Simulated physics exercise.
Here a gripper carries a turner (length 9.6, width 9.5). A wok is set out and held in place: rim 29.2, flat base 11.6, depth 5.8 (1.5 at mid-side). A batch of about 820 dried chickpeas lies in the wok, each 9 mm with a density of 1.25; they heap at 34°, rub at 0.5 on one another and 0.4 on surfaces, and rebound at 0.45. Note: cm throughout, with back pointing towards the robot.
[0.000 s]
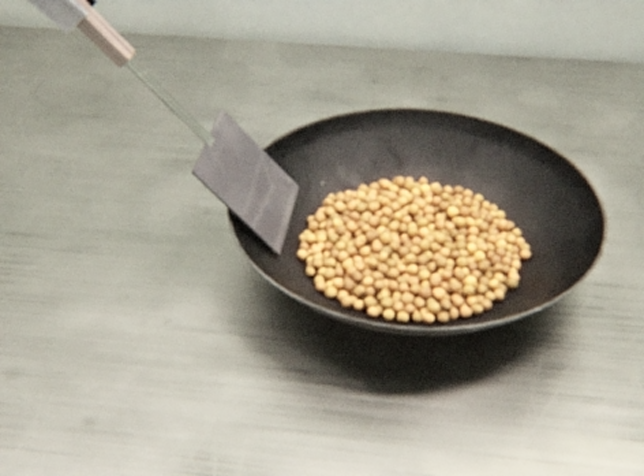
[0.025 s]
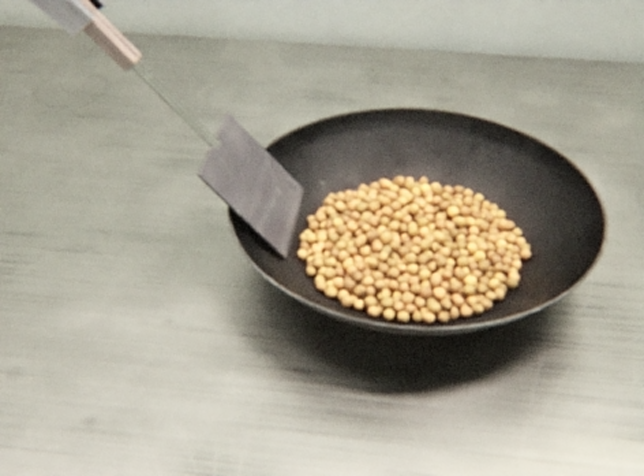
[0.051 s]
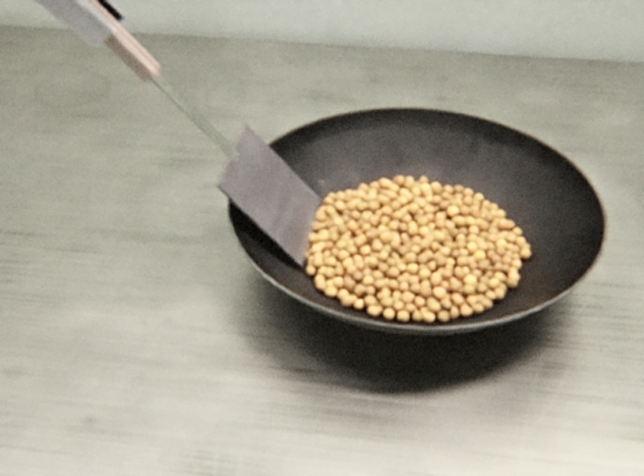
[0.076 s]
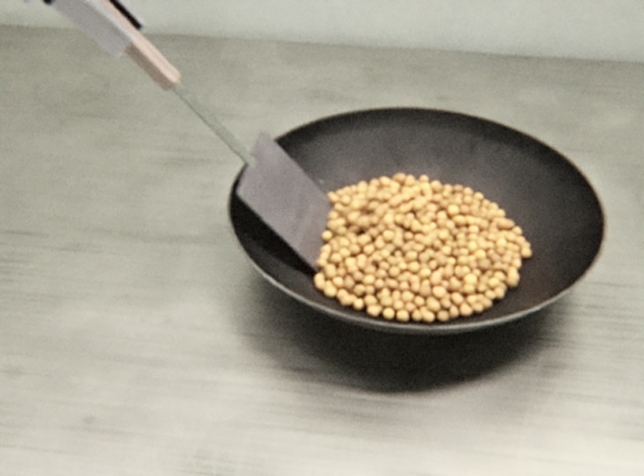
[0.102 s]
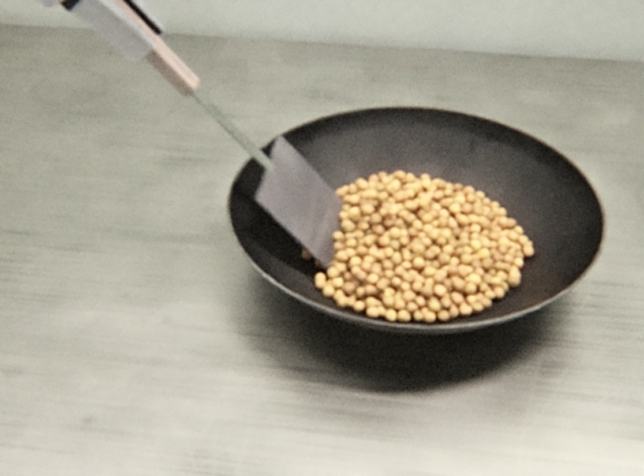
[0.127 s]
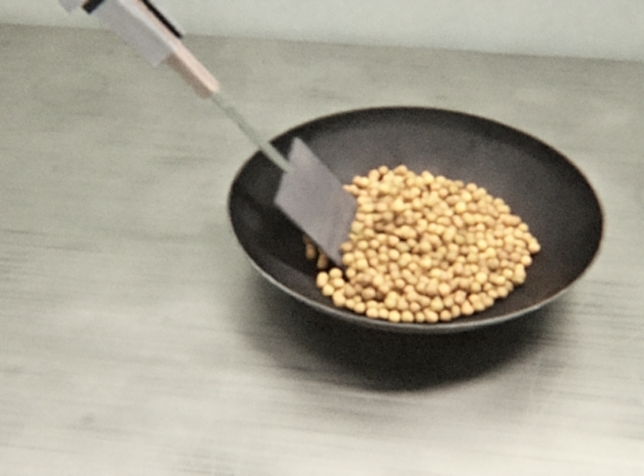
A metal turner held by a gripper moved down and to the right into a dark wok, pushing into the left side of a heap of dried chickpeas and shifting some of them rightward.
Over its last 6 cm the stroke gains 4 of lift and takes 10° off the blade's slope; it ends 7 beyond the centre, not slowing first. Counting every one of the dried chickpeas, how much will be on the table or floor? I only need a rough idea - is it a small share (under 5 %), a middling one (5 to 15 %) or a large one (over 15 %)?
A small one, under 5 %.
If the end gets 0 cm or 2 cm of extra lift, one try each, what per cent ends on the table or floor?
You'd get some 0 per cent with the first setting and some 0 per cent with the second.
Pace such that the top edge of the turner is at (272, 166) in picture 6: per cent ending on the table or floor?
Some 0 percent.
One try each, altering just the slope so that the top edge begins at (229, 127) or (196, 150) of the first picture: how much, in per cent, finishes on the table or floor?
Roughly 0% and 0%.
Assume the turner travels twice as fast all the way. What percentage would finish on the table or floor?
20 per cent, about.
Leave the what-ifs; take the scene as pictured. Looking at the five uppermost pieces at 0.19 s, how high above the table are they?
About 4 centimetres.
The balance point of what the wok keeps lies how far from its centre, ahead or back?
It sits some 5.0 centimetres ahead of centre.
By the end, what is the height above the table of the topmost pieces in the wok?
About 6.0 centimetres.
After 0.19 s, sloping 49°, highest piece 5 above the table; 817 in the wok.
After 0.26 s, sloping 44°, highest piece 5 above the table; 817 in the wok.
After 0.49 s, sloping 39°, highest piece 6 above the table; 816 in the wok, 1 on the blade or in flight.
After 1.54 s, sloping 39°, highest piece 6 above the table; 816 in the wok, 1 on the table or floor.
In the end, 816 in the wok, 1 on the table or floor. That is 0 % on the table or floor.
